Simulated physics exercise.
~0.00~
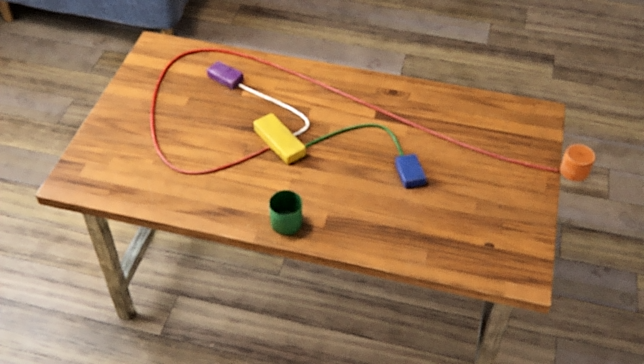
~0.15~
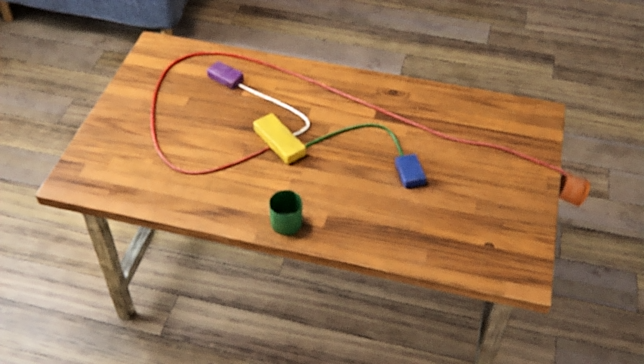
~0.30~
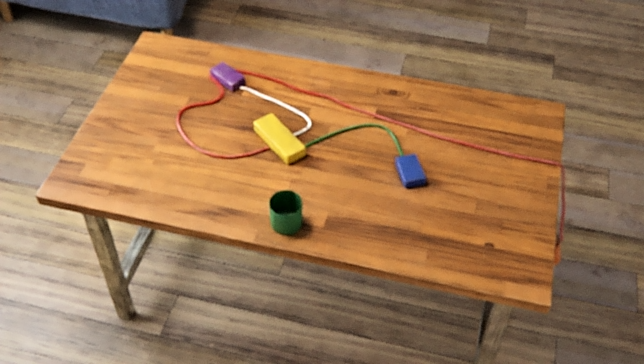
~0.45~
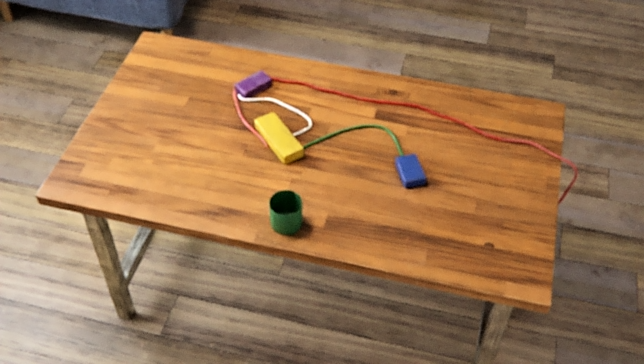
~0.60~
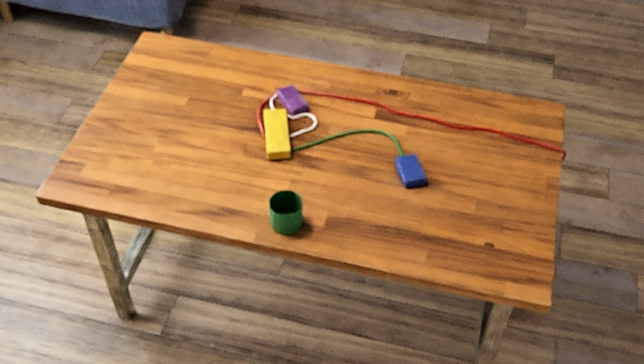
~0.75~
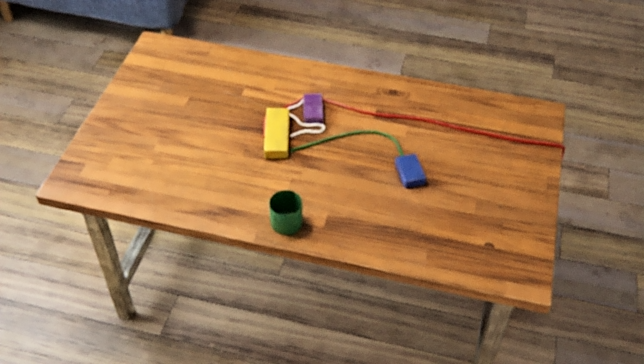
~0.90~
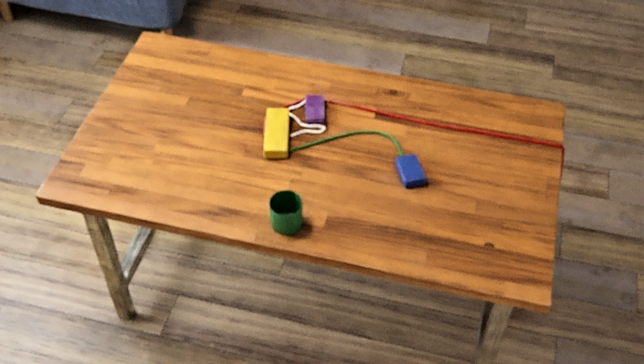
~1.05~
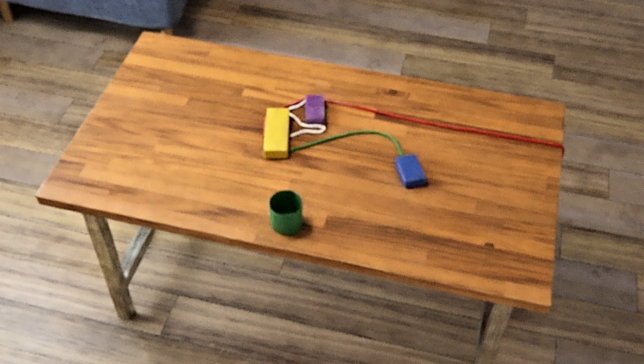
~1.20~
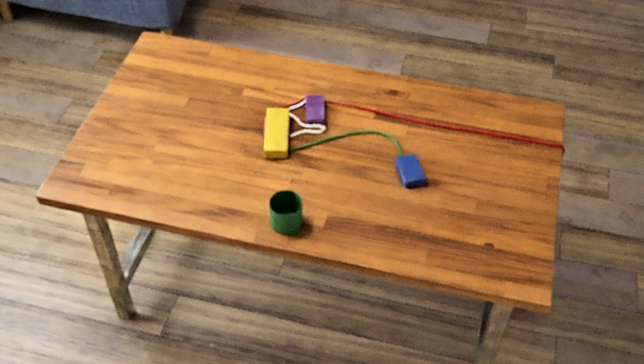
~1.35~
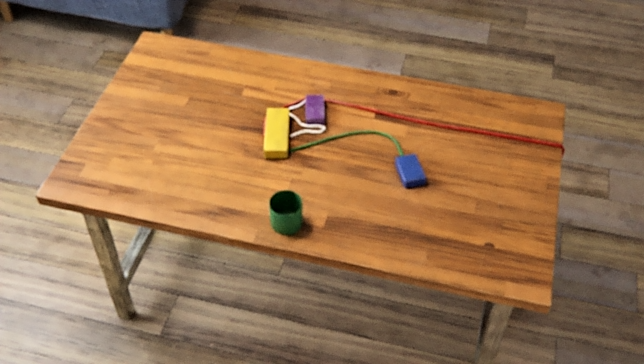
On a wooden table, an orange cup-like object tips off the right edge and drops from view, its red cable pulling tight and drawing a purple block rightward past a slightly turning yellow block, where it stops, while the green cup and blue block stay still.
